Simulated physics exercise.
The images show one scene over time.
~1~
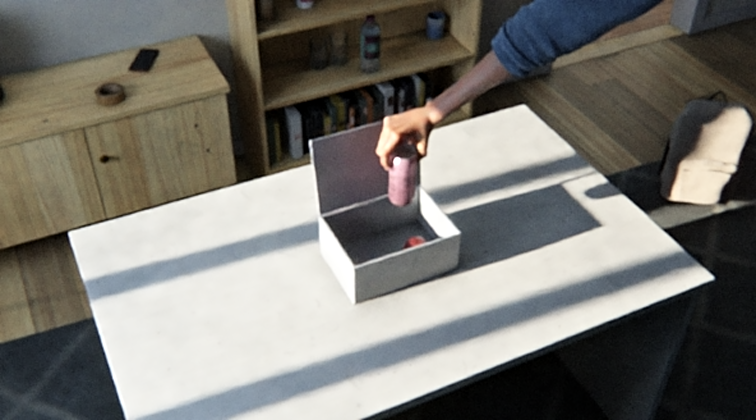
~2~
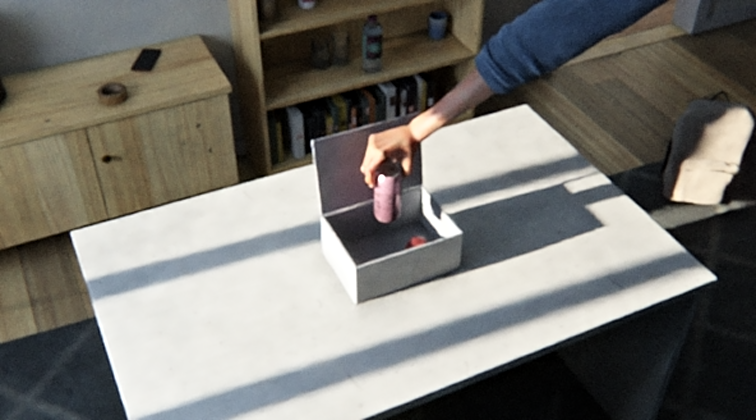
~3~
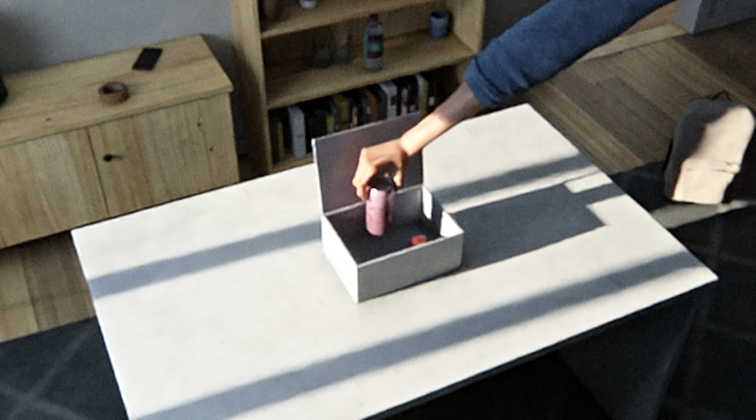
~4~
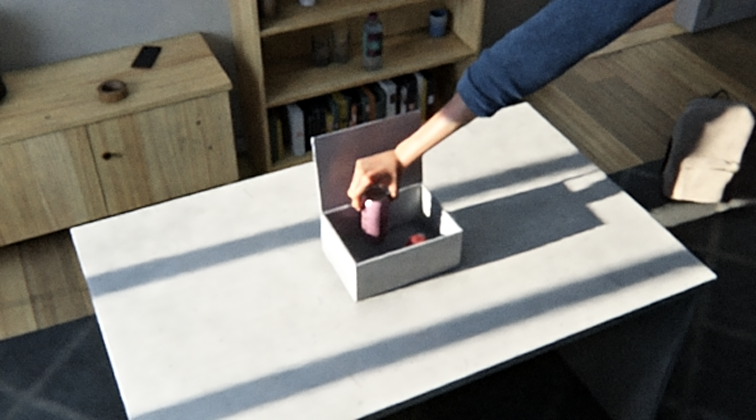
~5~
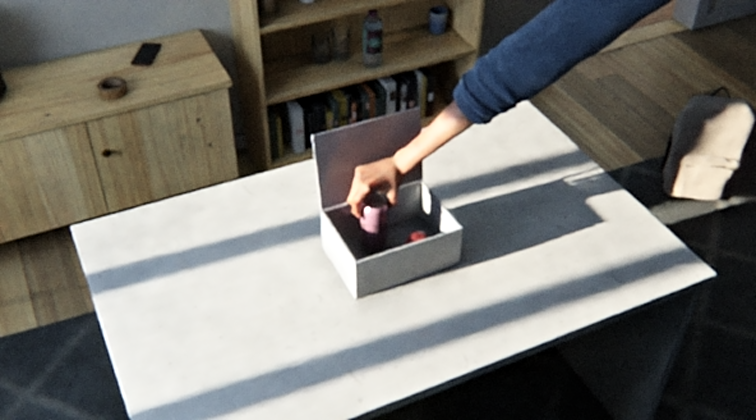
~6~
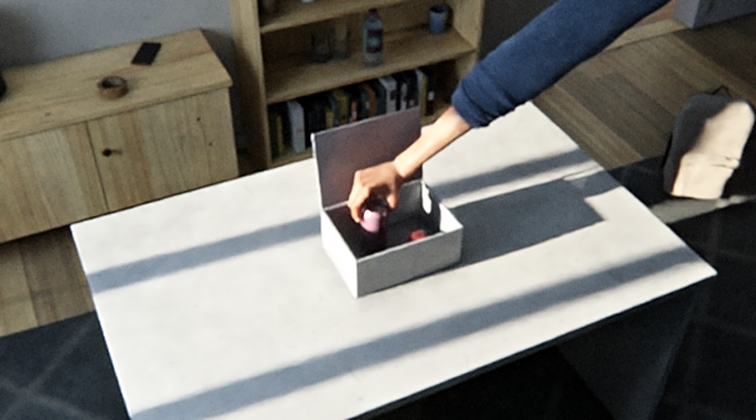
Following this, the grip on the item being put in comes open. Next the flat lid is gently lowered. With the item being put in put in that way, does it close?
Lid lifted.
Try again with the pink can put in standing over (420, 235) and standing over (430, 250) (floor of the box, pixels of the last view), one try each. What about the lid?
On the first go the lid remains open a bit, and on the second go it settles shut.
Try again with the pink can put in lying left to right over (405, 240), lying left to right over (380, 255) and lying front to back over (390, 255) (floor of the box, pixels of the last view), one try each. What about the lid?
1: Closed. 2: Closed. 3: Closed.
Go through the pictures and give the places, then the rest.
On its way; pink can (403, 177), in the first picture.
On its way; pink can (388, 194), in the second picture.
On its way; pink can (380, 207), in the third picture.
On its way; pink can (375, 217), in the fourth picture.
On its way; pink can (374, 224), in the fifth picture.
In place under the hand; pink can (374, 228), in the sixth picture.
Then, 1.20 s on from there, lid starting down.
Then, 1.50 s on from there, lid 67° above the rim.
Then, 1.70 s on from there, lid 46° above the rim.
In the end, lid 39° above the rim; both unmoved. At the end, from the last picture's camera, pink can near (374, 228).
